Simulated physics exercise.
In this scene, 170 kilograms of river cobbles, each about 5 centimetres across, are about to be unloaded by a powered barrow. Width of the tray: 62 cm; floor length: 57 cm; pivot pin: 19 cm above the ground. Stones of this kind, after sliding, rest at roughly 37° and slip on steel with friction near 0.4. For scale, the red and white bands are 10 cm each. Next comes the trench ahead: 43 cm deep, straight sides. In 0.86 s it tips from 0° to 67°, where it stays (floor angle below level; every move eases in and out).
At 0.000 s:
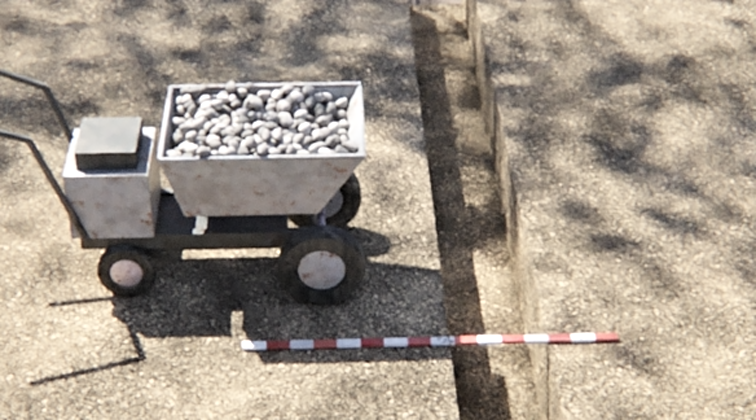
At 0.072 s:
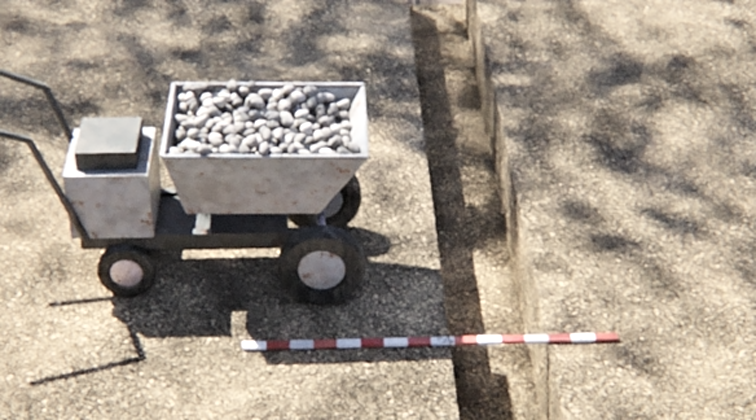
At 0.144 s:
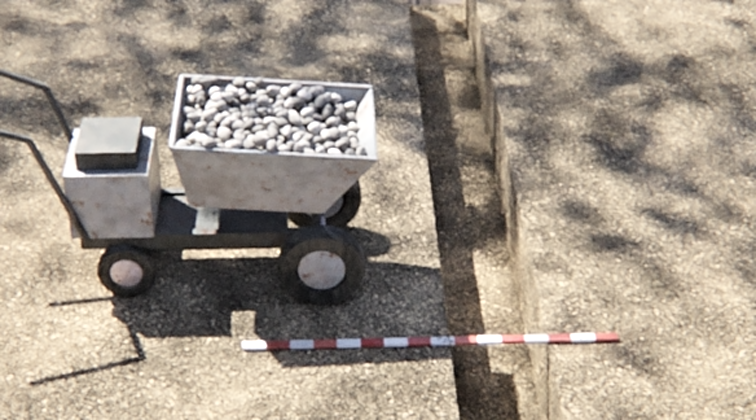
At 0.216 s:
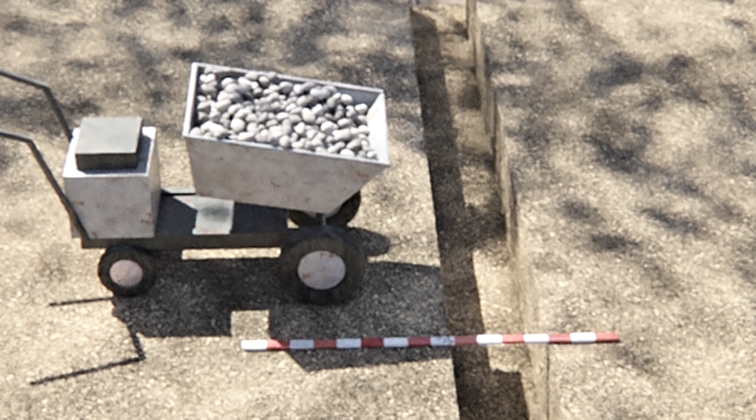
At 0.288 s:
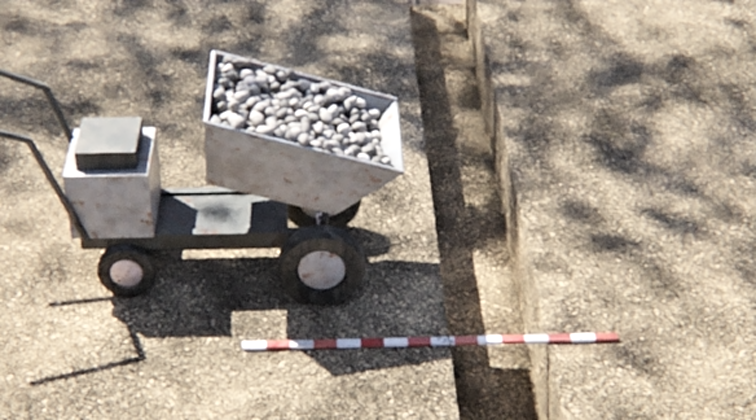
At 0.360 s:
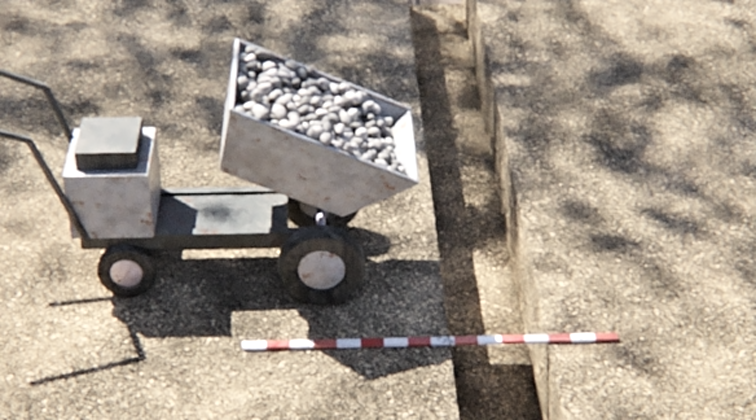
On sunlit, gravelly ground beside a narrow trench, a small wheeled barrow holds a pale tray heaped with grey stones, near a red and white rod. The tray starts out level, then its left end lifts slowly and steadily, until it slants clearly down toward the trench on the right, still full.
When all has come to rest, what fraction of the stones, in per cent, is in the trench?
At the end about 73 per cent of the stones are there.
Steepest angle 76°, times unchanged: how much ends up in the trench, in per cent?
I'd guess some 85 in a hundred.
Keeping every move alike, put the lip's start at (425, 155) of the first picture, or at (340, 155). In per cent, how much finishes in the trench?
Near 30 and near 85 percent.
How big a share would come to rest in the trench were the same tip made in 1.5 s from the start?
It would be near 80 percent.
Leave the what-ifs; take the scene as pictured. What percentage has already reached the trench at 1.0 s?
25 per cent, give or take.
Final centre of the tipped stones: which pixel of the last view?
The tipped stones centre close to (493, 316).
After 0.6 s the floor is at 56°; 100 % in the tray; the foremost stones are at (446, 200).
After 1.0 s the floor is at 67°; 71 % in the tray, 27 % in the trench, 2 % past the trench; the foremost stones are at (544, 257).
After 1.3 s the floor is at 67°; 39 % in the tray, 48 % in the trench, 14 % past the trench; the foremost stones are at (684, 252).
After 3.3 s the floor is at 67°; 13 % in the tray, 73 % in the trench, 14 % past the trench; the foremost stones are past the picture's edge.
